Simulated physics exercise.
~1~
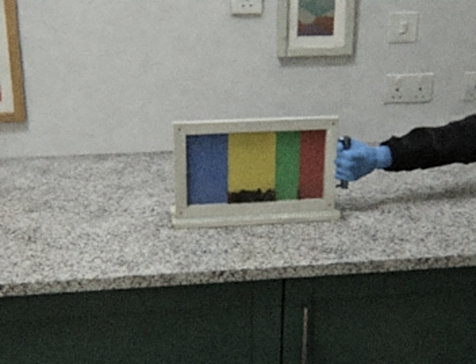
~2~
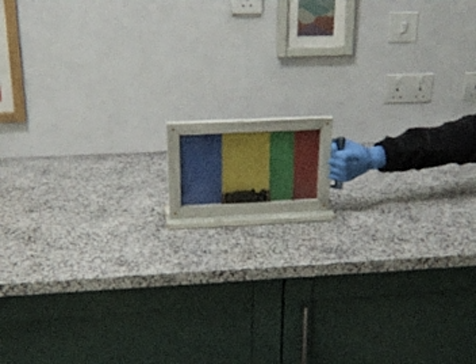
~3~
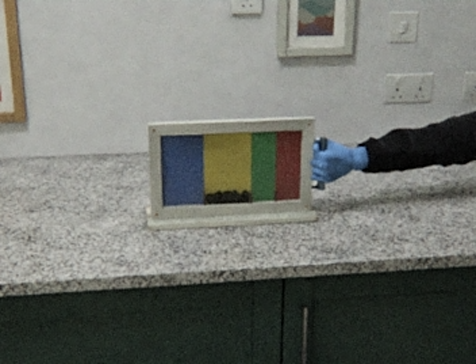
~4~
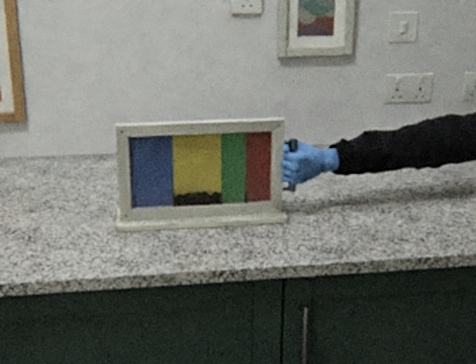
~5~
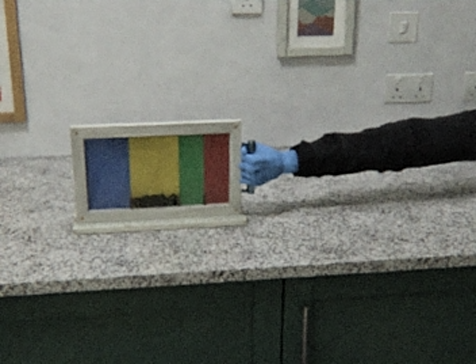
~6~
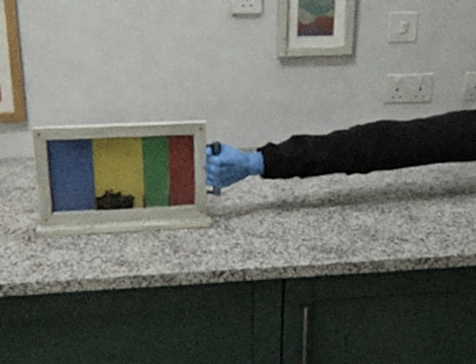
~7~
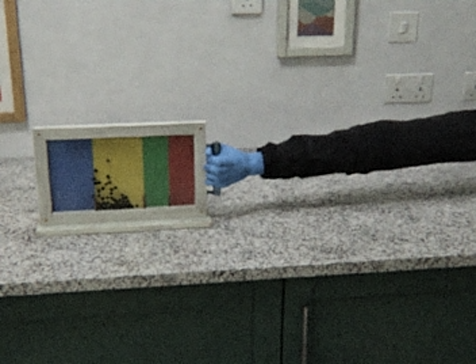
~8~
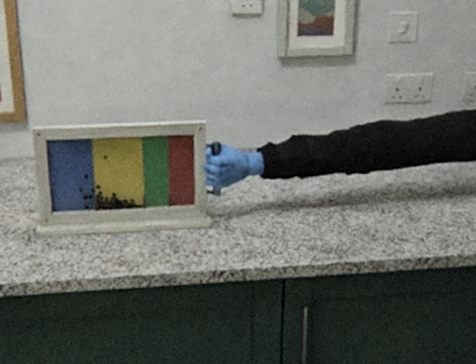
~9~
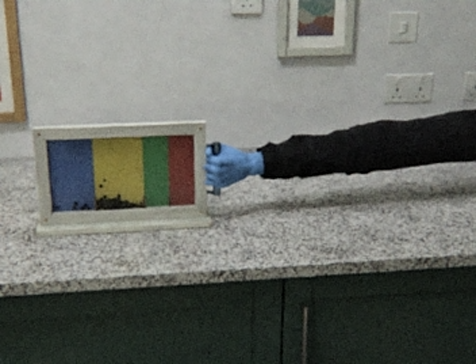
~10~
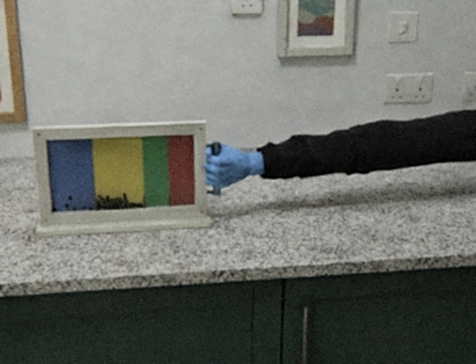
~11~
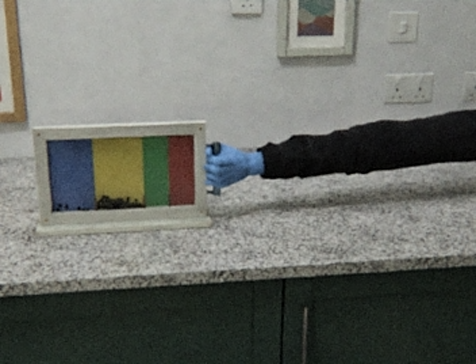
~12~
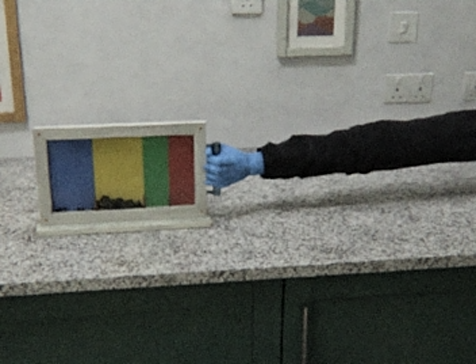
A striped tray slides left in a gloved hand and stops, its black beads splashing up and settling across yellow and blue.
